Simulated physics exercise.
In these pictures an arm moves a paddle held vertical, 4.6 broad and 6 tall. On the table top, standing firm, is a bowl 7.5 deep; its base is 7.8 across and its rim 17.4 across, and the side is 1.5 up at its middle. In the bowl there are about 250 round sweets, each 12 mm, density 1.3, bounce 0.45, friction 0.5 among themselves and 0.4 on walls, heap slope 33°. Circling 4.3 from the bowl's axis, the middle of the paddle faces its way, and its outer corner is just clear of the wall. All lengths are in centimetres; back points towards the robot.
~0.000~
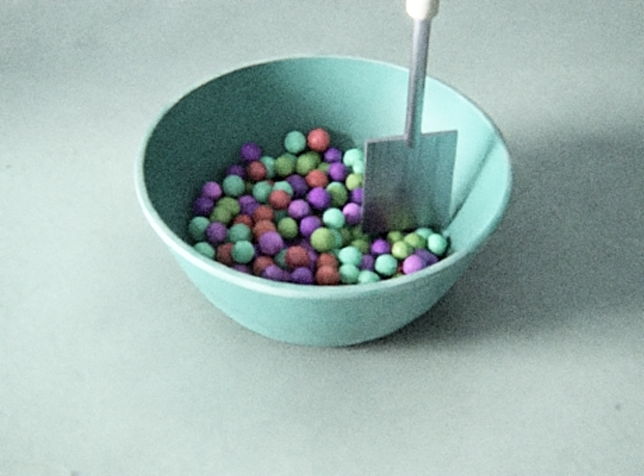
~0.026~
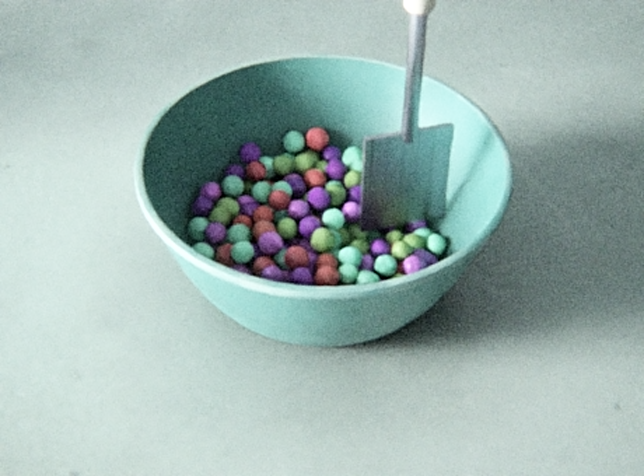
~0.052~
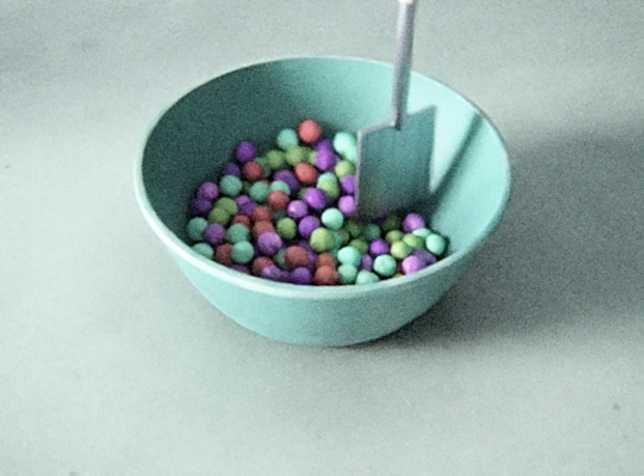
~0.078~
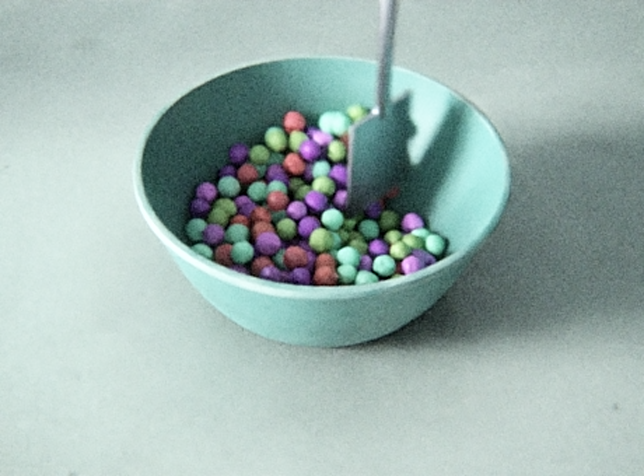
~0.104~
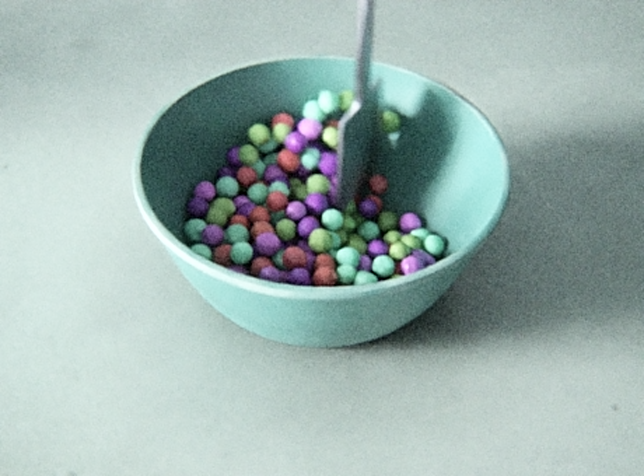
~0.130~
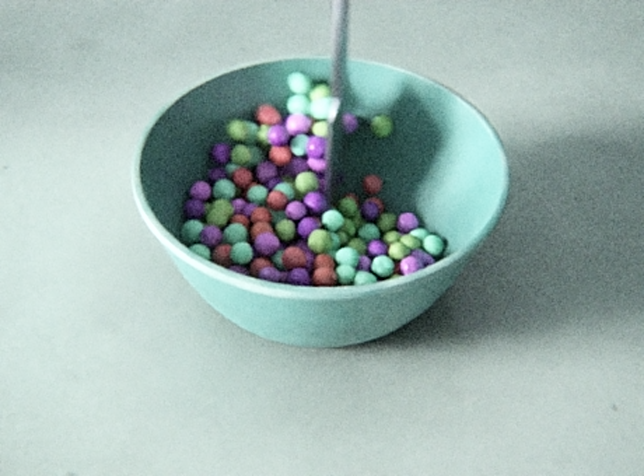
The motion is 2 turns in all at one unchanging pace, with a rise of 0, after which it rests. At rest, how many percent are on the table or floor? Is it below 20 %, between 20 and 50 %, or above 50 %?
Below 20 %.
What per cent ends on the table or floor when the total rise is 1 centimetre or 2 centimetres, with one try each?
10 % and 5 %.
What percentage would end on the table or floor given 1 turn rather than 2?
Roughly 5 per cent.
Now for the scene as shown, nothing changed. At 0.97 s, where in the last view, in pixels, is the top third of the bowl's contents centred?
I'd point to about (295, 270).
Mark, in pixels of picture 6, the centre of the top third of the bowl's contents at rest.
Near (373, 164).
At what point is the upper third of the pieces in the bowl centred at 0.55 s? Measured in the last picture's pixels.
Roughly pixel (437, 189).
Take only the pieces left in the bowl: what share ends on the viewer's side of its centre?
I'd put it near 30 per cent.
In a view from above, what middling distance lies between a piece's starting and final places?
About 7 centimetres.
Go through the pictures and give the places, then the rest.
The first frame shows the paddle neck at (415, 110), 0° round; upper third of the load around (299, 228), from x 200 to 435, top at y 140; 251 in the bowl.
The second frame shows the paddle neck at (412, 106), 5° round; upper third of the load around (301, 228), from x 200 to 435, top at y 140.
The third frame shows the paddle neck at (401, 94), 20° round; upper third of the load around (303, 218), from x 200 to 435, top at y 130.
The fourth frame shows the paddle neck at (384, 83), 35° round; upper third of the load around (297, 210), from x 195 to 435, top at y 115.
The fifth frame shows the paddle neck at (363, 74), 51° round; upper third of the load around (296, 208), from x 195 to 435, top at y 100.
The sixth frame shows the paddle neck at (339, 70), 67° round; upper third of the load around (289, 201), from x 195 to 435, top at y 85; 251 in the bowl.
After 0.55 s, 323° round, highest piece 9 above the table; 242 in the bowl, 7 on the table or floor, 2 in flight or on the tool.
After 0.97 s, 220° round, highest piece 9 above the table; 228 in the bowl, 20 on the table or floor, 3 in flight or on the tool.
After 1.38 s, 0° round, highest piece 7 above the table; 218 in the bowl, 33 on the table or floor.
After 2.08 s, 0° round, highest piece 7 above the table; 218 in the bowl, 33 on the table or floor.
In the end, 218 in the bowl, 33 on the table or floor. That is 13 % on the table or floor.
